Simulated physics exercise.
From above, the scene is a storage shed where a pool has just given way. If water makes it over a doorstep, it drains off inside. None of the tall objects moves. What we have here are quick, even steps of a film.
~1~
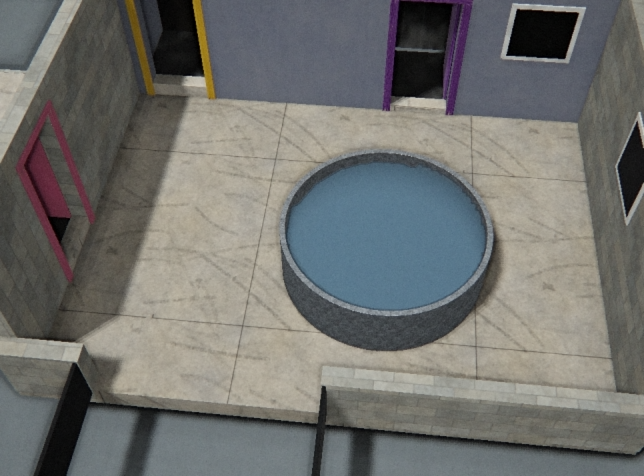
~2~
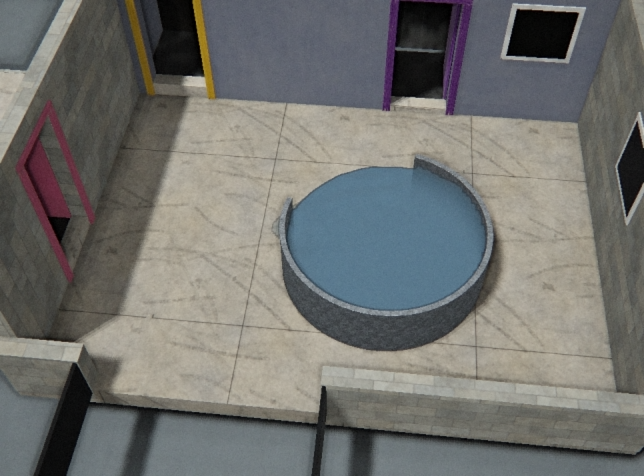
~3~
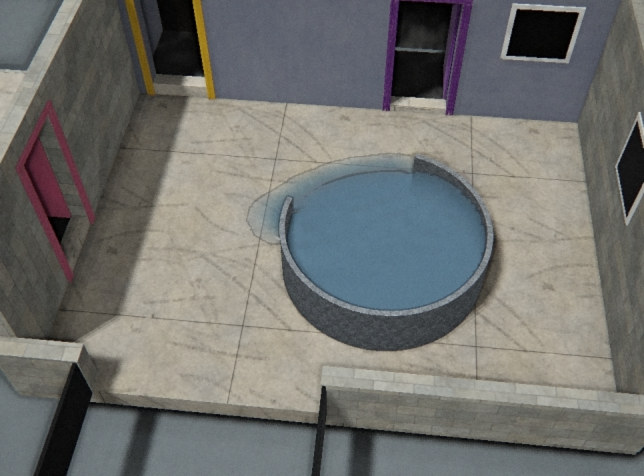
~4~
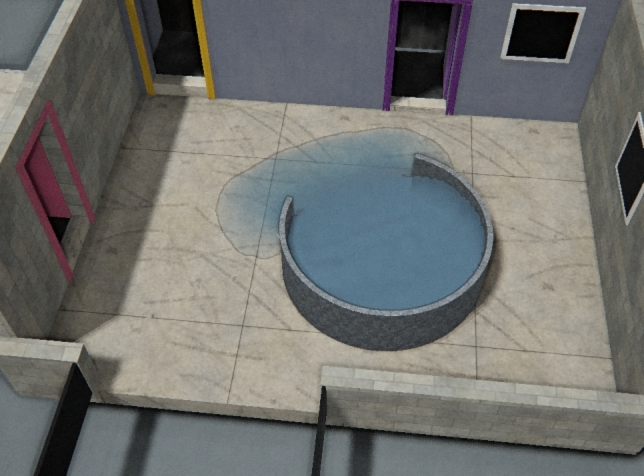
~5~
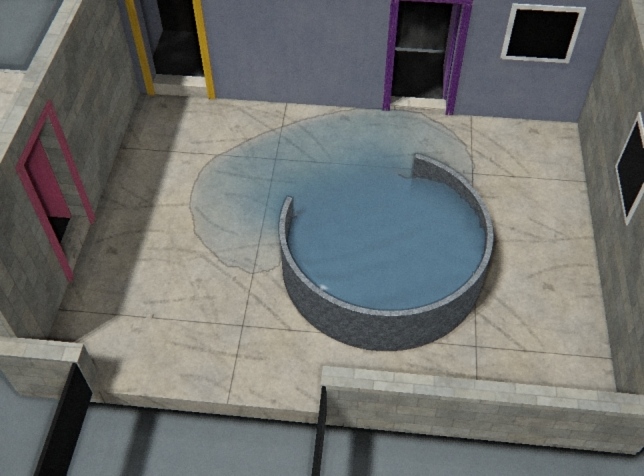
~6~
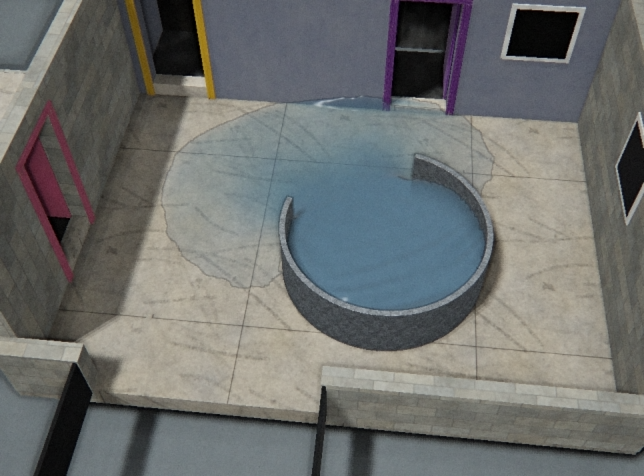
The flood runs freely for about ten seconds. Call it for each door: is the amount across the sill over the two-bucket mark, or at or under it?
My call: The yellow door over the mark, the purple door over the mark, the pink door at or under the mark.
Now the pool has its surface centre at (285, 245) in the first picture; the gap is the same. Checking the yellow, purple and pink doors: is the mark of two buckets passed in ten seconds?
Yellow door: Overshoots the limit. Purple door: Misses the threshold. Pink door: Misses the threshold.
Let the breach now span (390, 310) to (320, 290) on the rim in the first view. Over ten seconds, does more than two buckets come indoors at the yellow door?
After that, yellow door falls short.
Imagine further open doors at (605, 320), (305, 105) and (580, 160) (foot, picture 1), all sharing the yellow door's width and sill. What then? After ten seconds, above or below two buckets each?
Outcome by door - within the limit, past the limit, within the limit.
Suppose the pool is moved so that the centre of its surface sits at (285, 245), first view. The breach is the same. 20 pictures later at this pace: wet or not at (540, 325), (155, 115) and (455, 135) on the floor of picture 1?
Spot by spot, in the order asked: Untouched, swamped, swamped.
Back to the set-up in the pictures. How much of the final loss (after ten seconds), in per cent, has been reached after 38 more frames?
Working it through, I arrive at 60 per cent.
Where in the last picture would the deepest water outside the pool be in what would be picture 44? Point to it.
I'd mark about pixel (43, 355).
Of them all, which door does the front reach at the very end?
I'd go with the door marked pink.
A moment on, water covers 40 % of the floor; the yellow door wet at the sill, nothing in, the purple door over two buckets in, the pink door not reached.
Next, water covers 40 % of the floor; the yellow door under two buckets in, the purple door far over two buckets in, the pink door wet at the sill, nothing in.
Then, water covers 65 % of the floor; the yellow door far over two buckets in, the purple door far over two buckets in, the pink door wet at the sill, nothing in.
Later, water covers 95 % of the floor; the yellow door far over two buckets in, the purple door far over two buckets in, the pink door wet at the sill, nothing in.
In the end, water covers 100 % of the floor; the yellow door far over two buckets in, the purple door far over two buckets in, the pink door wet at the sill, nothing in.
